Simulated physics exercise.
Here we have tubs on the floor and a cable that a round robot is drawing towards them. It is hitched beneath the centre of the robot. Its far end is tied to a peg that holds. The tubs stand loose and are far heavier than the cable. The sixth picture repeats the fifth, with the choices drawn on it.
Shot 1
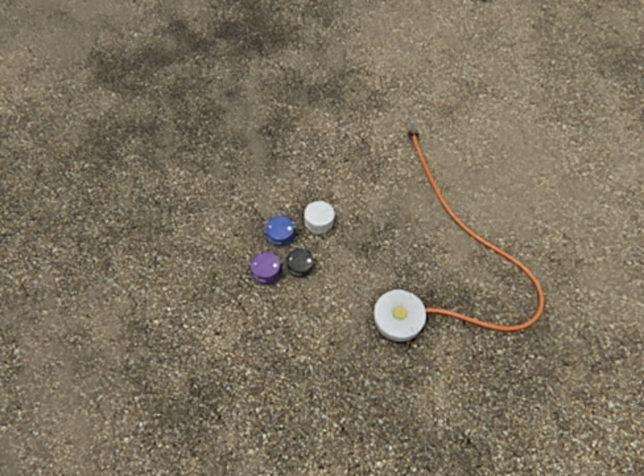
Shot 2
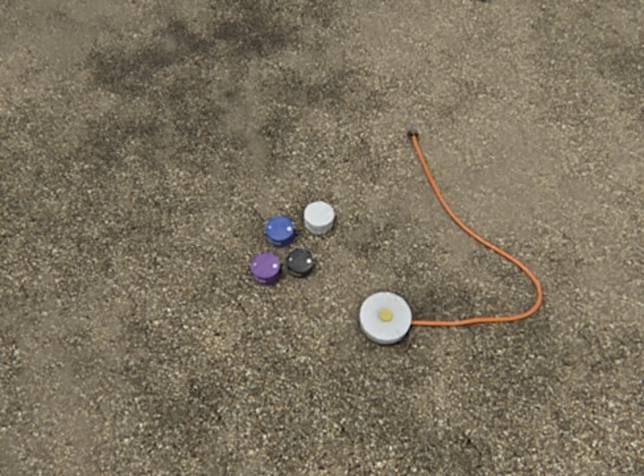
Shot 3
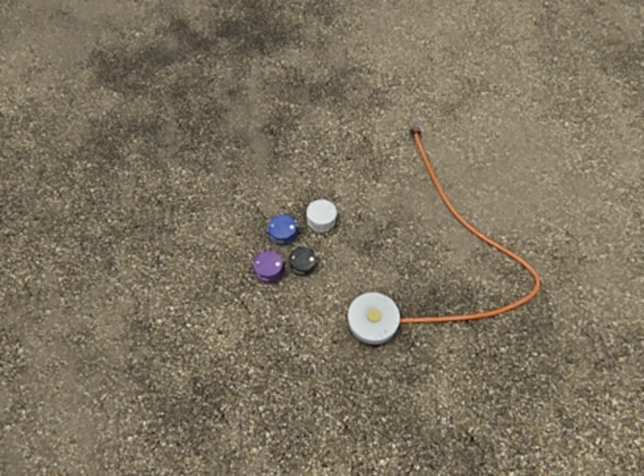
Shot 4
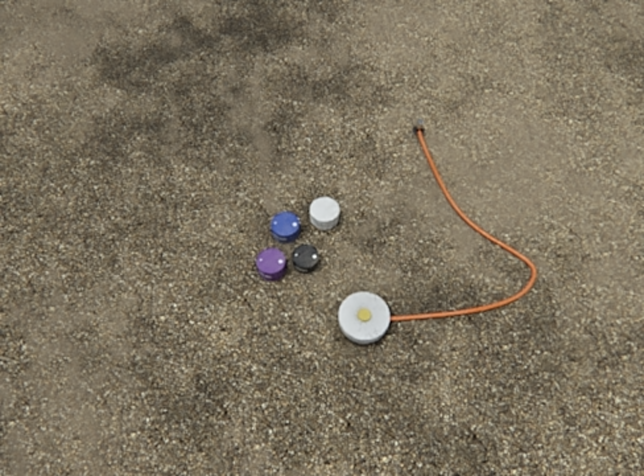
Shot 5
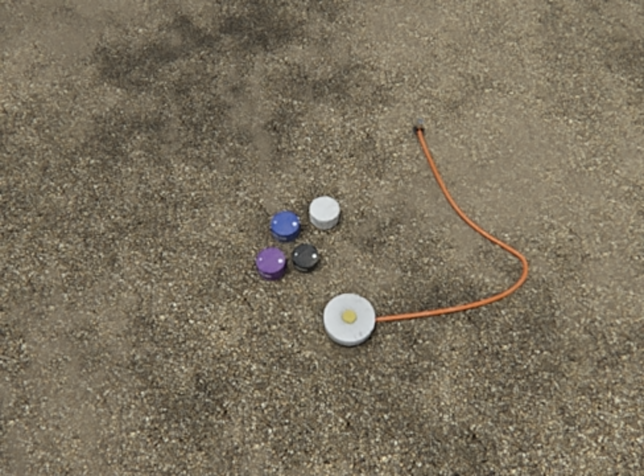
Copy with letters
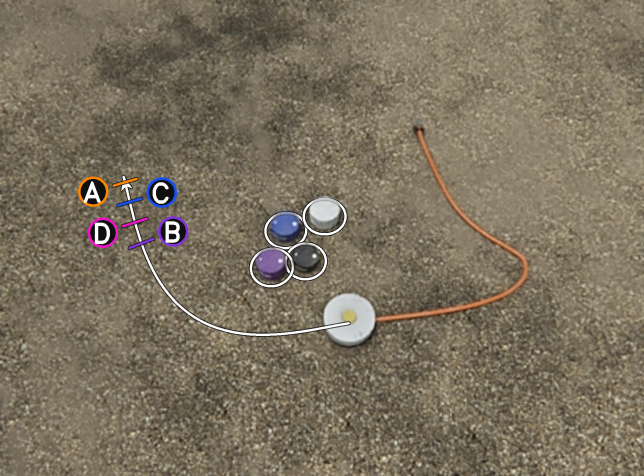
On rough speckled ground, a round white robot slides slowly left, pulling an orange cable, while four small tubs sit clustered nearby.
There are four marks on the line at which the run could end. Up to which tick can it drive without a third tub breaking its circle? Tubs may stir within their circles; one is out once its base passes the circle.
At D, and not beyond.
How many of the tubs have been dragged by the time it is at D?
Two.
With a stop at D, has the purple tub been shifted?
By then, yes.
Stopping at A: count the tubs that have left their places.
Four.
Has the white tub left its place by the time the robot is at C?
By then, no.
On the marked copy, A at (125, 182); B at (141, 243); C at (130, 202); D at (135, 222); the route from (349, 323) via (178, 305) to (124, 177).
Taking D. A third of the way, robot (244, 331).
Two thirds of the way, robot (161, 283).
When it is over, robot (133, 218); black tub (296, 249); purple tub (269, 251); two over the rings.
As for the rest, A has four over the rings; B is within the limit but short; C has three over the rings.
